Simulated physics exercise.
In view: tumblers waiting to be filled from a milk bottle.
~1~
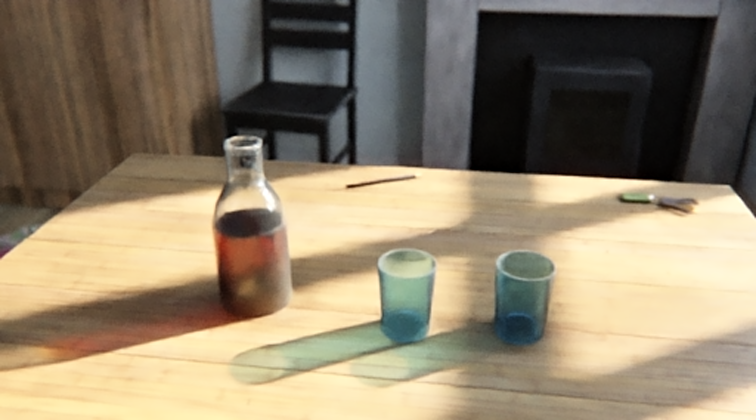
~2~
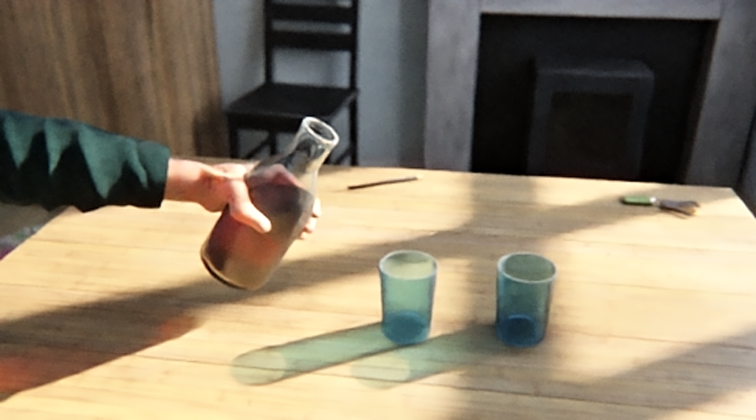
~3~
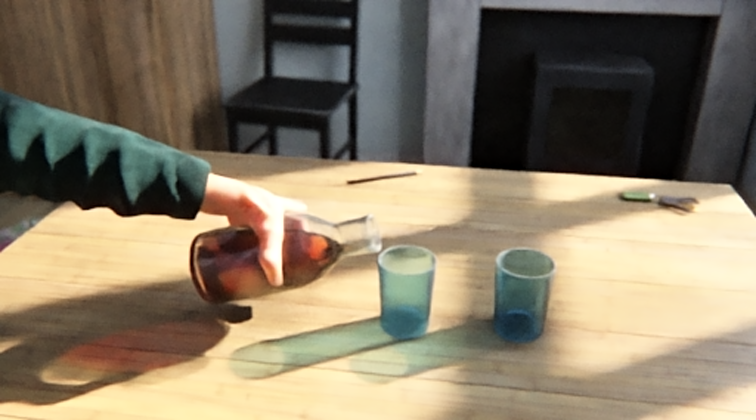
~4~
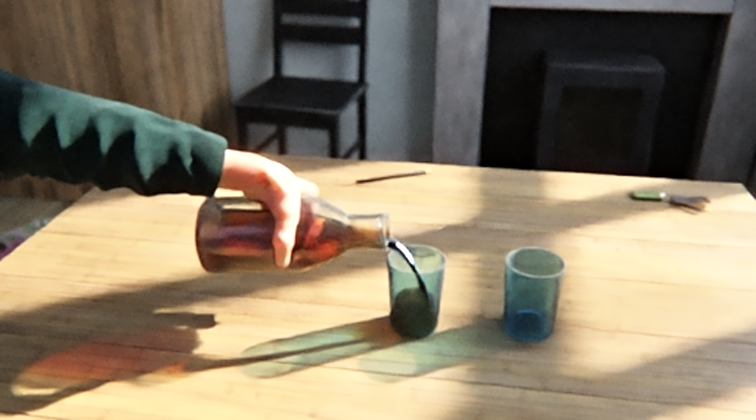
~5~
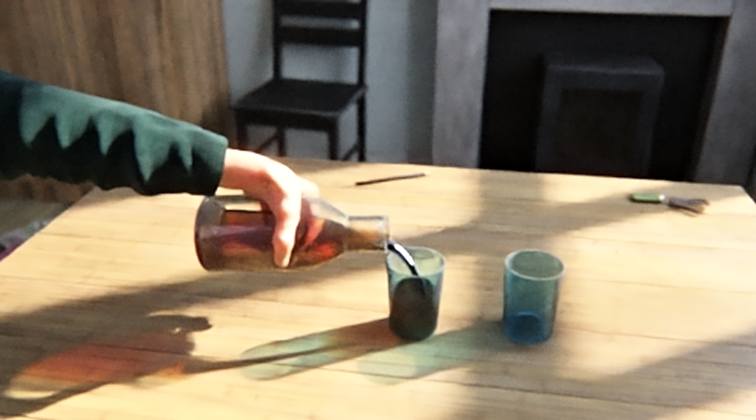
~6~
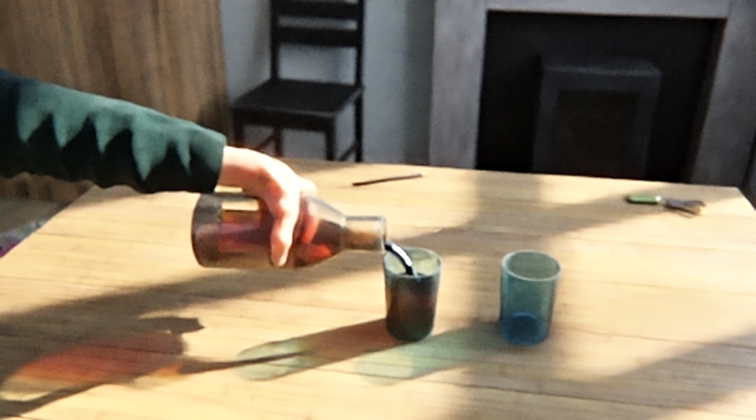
On a sunlit wooden table, a hand in a dark green sleeve lifted a glass bottle of dark liquid, tilted it rightward, and poured a stream into the nearer of two blue tumblers, steadily filling it.
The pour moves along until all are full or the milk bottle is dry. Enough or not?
What the milk bottle holds is enough.
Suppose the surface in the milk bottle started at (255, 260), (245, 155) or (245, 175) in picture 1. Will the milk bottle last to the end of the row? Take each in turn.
One after the other: Short, goes round, will do.
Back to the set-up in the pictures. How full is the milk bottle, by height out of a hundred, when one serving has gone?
About 35 per cent.
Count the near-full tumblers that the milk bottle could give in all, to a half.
About 3.0.
Soon after, the first is about three quarters full.
Later, the first is done and the milk bottle has about two thirds of its load.
In the end, both are full and about a third of the iced tea is over.
